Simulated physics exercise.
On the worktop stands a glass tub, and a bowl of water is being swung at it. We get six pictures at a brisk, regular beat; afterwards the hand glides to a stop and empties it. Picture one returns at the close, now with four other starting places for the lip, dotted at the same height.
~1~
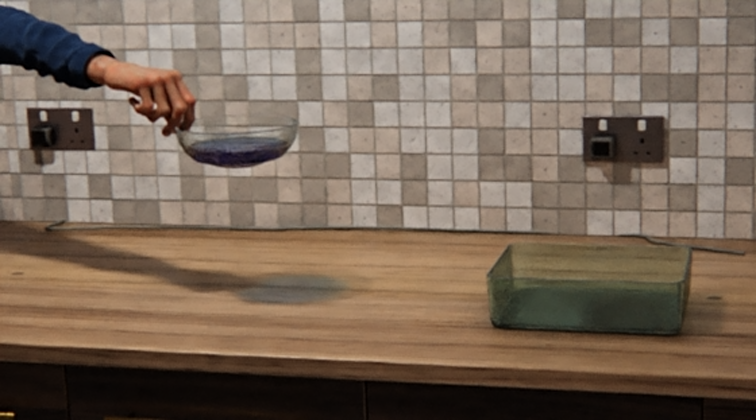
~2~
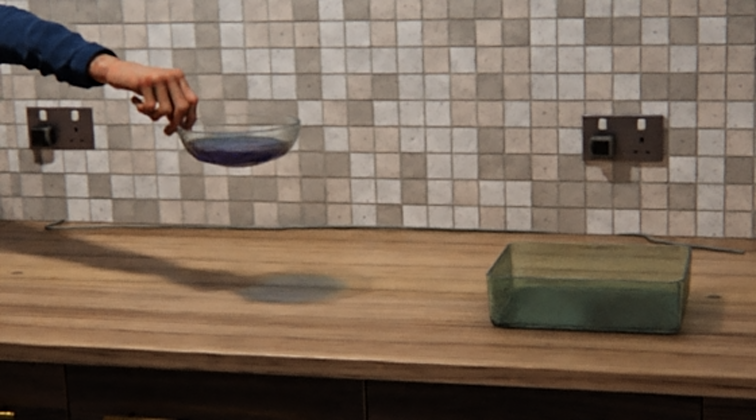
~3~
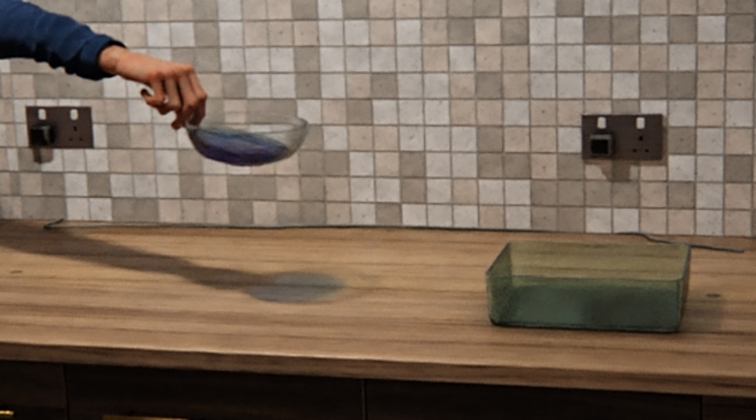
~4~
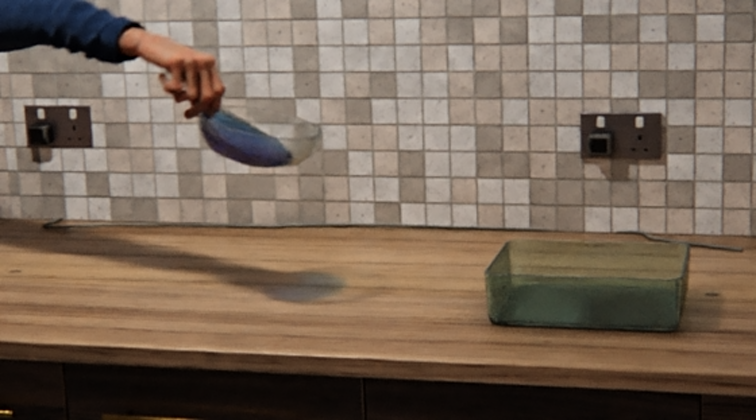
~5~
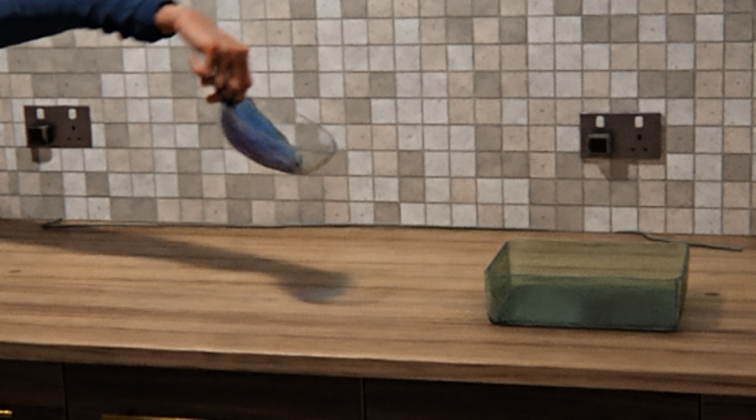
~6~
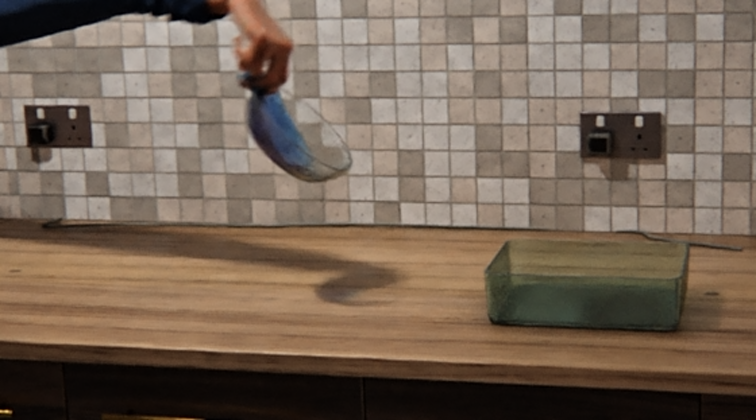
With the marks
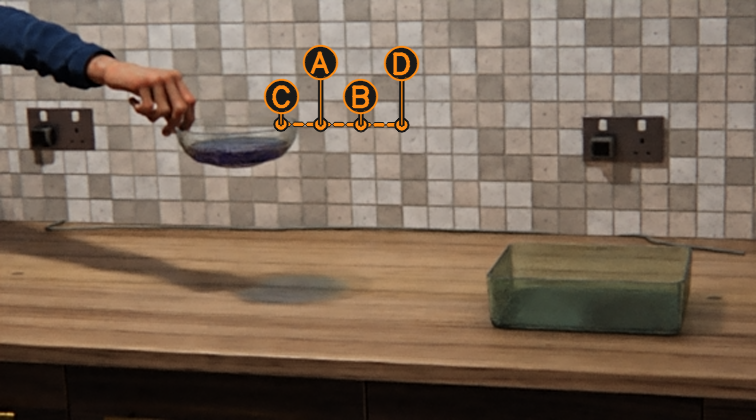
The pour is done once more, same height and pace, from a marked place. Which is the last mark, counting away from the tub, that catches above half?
Take B.
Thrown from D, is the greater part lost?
No, not at all.
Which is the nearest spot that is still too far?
Here it is spot A.
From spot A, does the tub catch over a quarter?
Yes, clearly.
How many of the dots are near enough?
Two of the four.
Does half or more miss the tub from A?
Yes.
On the marked copy, A at (320, 124); B at (360, 124); C at (281, 124); D at (401, 125).
If A is chosen, about 34 % lands in the tub, 57 % falls short and 9 % goes beside or beyond.
If B is chosen, about 72 % lands in the tub, 12 % falls short and 16 % goes beside or beyond.
If C is chosen, about 17 % lands in the tub, 76 % falls short and 7 % goes beside or beyond.
If D is chosen, about 68 % lands in the tub, 7 % falls short and 25 % goes beside or beyond.
